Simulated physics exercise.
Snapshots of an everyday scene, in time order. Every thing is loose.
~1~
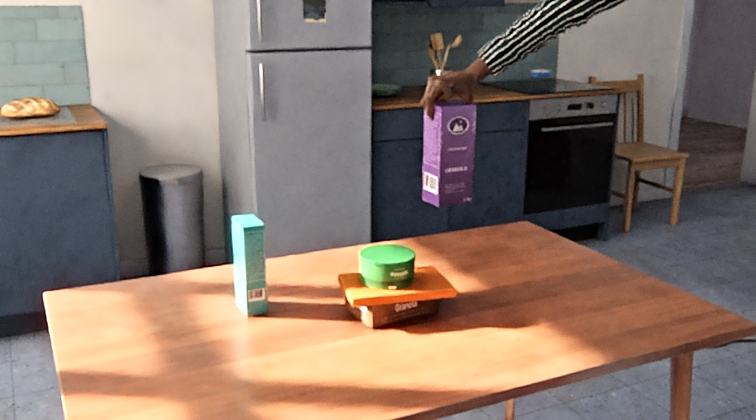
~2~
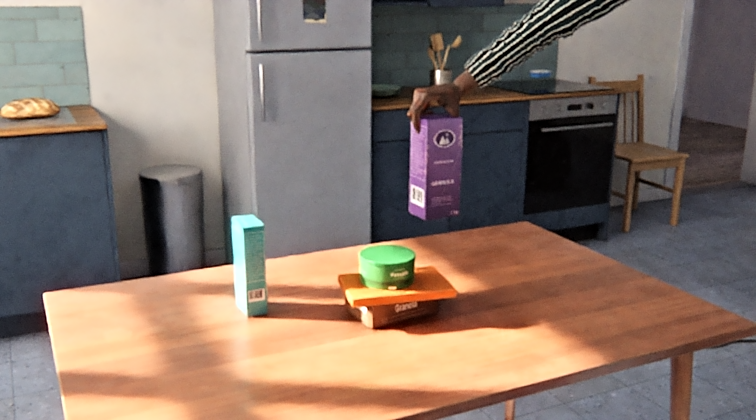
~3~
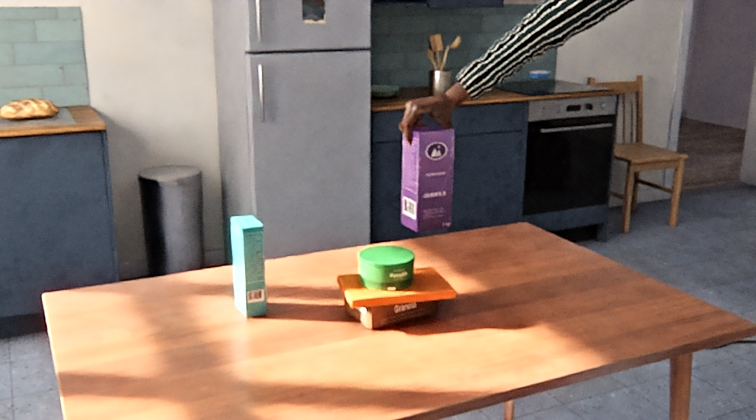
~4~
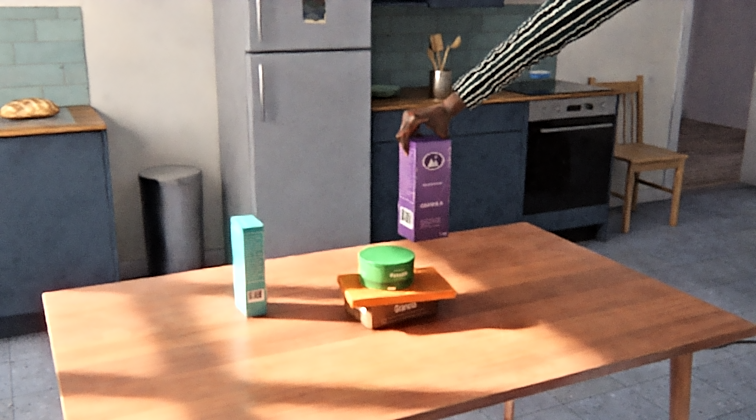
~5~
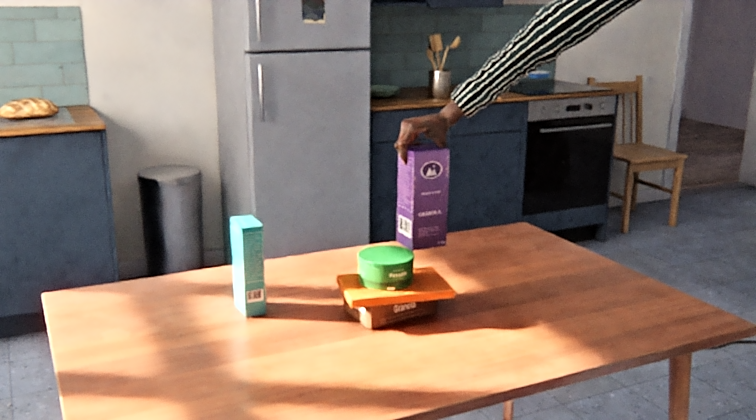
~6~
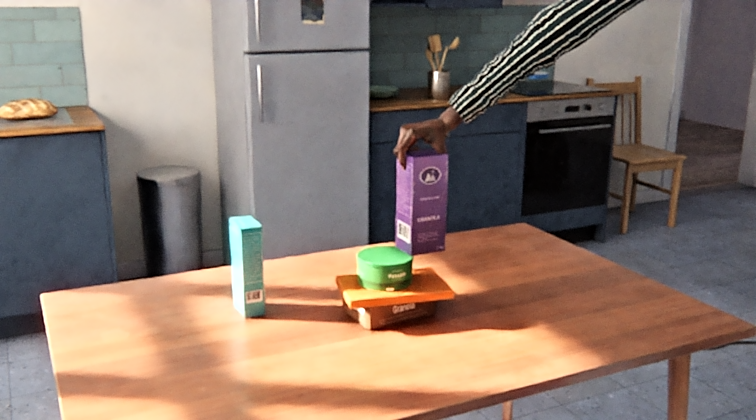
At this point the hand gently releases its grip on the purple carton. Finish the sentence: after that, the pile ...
The pile collapses.
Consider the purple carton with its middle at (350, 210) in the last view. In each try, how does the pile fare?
Result: Pile toppled.
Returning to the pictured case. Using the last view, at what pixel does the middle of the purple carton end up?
Somewhere around (468, 269) in the last picture.
Then, 0.30 s past the last view, purple carton rocked 21° from its first pose near (436, 208).
Then, 0.50 s past the last view, purple carton now fallen.
Then, 0.60 s past the last view, things are still on the move.
Then, 0.80 s past the last view, as before.
Finally, fallen, purple carton; the other 4 still in place. Final places as the last picture's camera would see them, purple carton near (468, 269). The pile loses its balance.
